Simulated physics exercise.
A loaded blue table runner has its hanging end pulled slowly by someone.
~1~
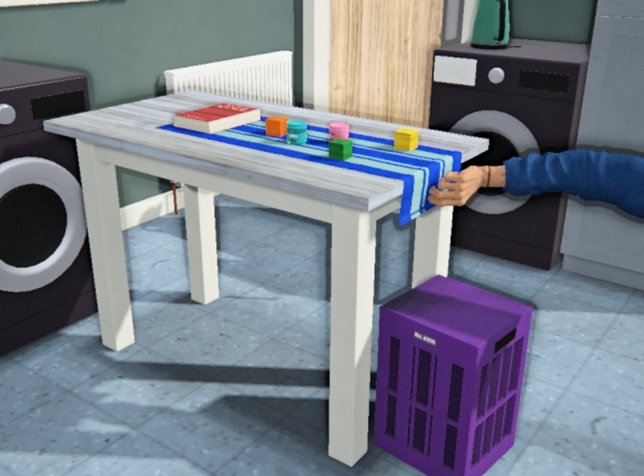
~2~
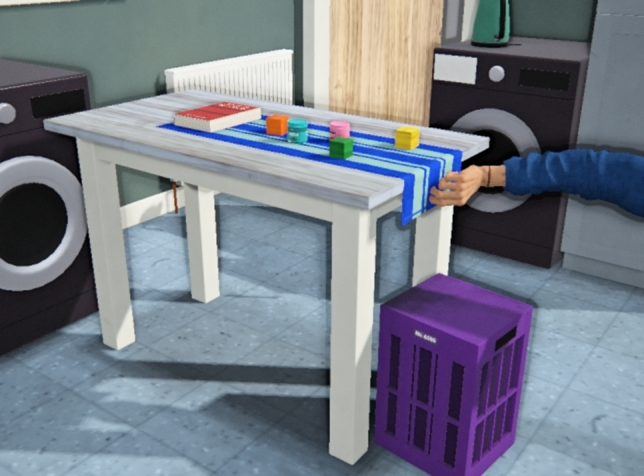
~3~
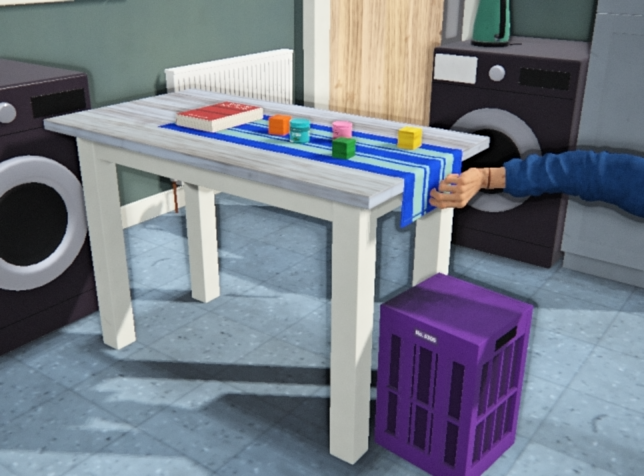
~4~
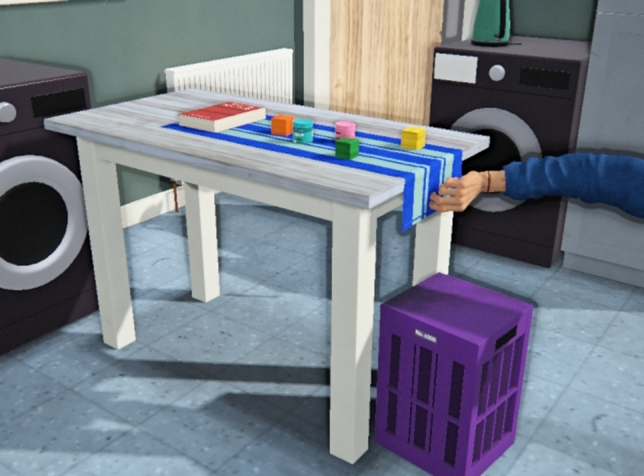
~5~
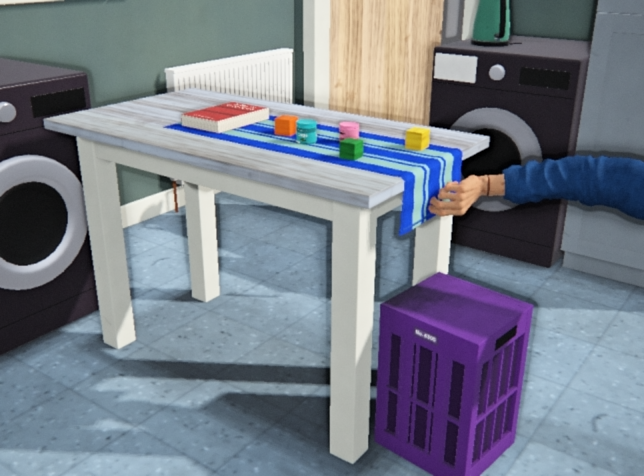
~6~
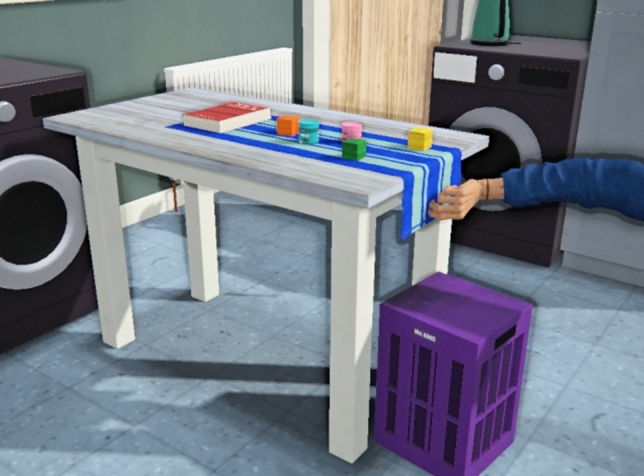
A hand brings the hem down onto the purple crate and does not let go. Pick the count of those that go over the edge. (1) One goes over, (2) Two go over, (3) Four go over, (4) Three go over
Two go over.
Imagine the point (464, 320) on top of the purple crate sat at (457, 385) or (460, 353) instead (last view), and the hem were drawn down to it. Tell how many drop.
First case 4, second 3.
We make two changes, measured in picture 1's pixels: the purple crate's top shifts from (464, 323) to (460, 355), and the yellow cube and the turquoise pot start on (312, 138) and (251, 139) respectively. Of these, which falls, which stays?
The yellow cube stays aboard; the turquoise pot stays aboard.
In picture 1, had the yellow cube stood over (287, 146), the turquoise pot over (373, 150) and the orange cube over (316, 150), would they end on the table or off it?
The yellow cube stays put; the turquoise pot ends up off; the orange cube stays put.
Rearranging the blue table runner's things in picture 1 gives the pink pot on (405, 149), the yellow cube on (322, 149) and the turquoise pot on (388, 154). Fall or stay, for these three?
Of these three, the pink pot takes a tumble, the yellow cube rides it out, the turquoise pot takes a tumble.
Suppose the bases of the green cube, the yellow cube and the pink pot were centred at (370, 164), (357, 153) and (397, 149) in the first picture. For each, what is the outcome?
As for the green cube, it leaves the top; the yellow cube, it leaves the top; the pink pot, it leaves the top.
A little later, hem near (430, 249); all still up.
Next, hem near (429, 277); yellow cube gone.
Later still, hem on the crate; yellow cube and green cube gone.
When it is over, hem on the crate; yellow cube and green cube gone. The answer is two.
